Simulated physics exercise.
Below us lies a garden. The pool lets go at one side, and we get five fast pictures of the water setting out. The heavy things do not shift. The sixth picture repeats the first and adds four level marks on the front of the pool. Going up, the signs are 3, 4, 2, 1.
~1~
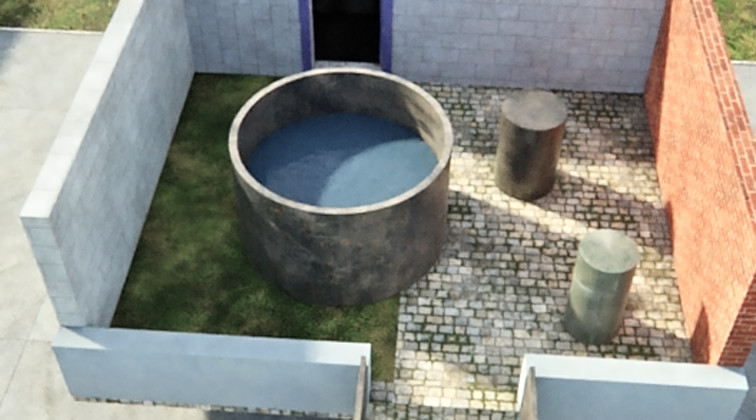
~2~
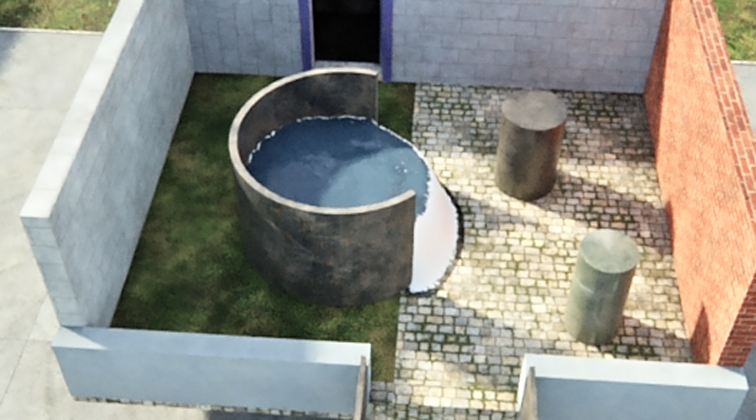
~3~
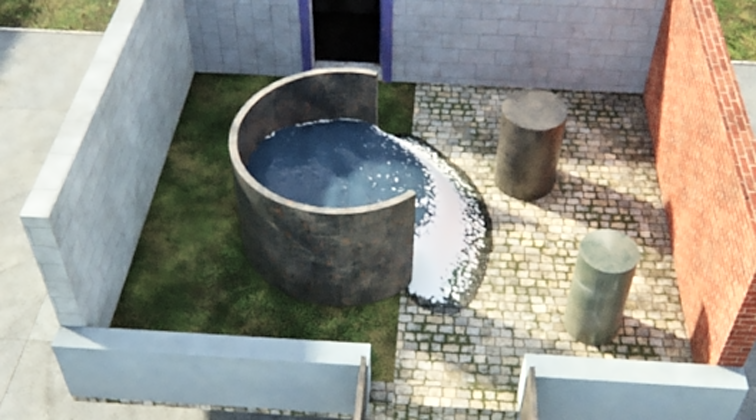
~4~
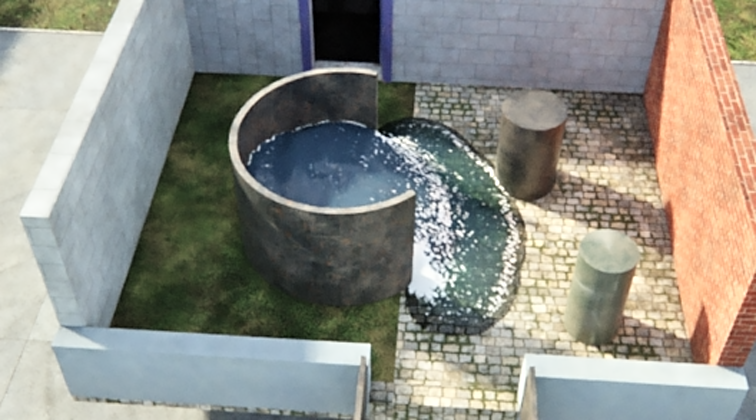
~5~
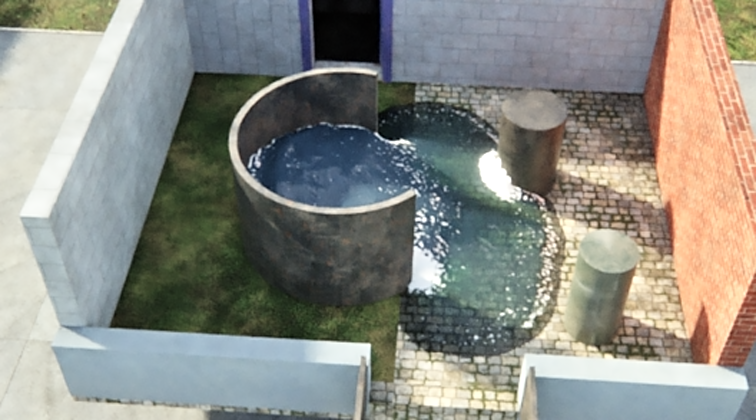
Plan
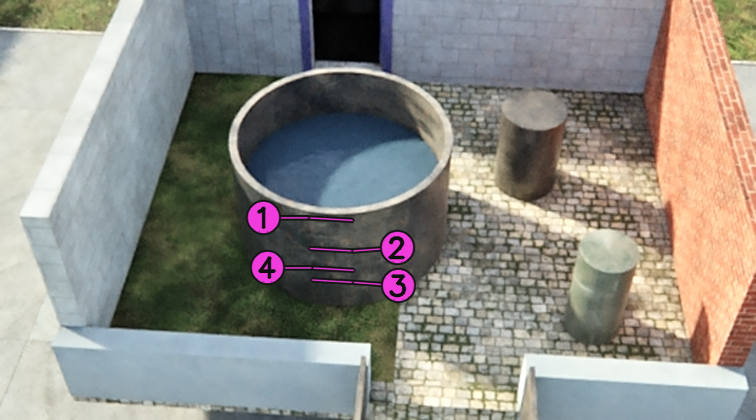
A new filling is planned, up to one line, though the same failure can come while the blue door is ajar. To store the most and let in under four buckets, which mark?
Go for 2.
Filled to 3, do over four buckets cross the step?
No.
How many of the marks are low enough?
Three.
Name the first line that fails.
That is line 1.
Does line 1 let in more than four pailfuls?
Yes.
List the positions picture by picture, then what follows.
Water in the pool at rest, its middle at (343, 176); foot of the blue doorway at (348, 79); open gate at (448, 346), in the first frame.
In the second frame, 3 % of the ground under water, visible out to (415, 288).
In the third frame, 7 % of the ground under water, visible out to (456, 298).
In the fourth frame, 13 % of the ground under water, visible out to (444, 305).
In the fifth frame, 21 % of the ground under water, visible out to (509, 309).
In magenta, 1 at (330, 219); 2 at (331, 249); 3 at (333, 281); 4 at (332, 269); from the bottom up 3, 4, 2, 1.
Choosing 1, about 7 bucketfuls get in.
Choosing 2, a splash gets over, under a bucket.
Choosing 3, nothing gets over.
Choosing 4, nothing gets over.
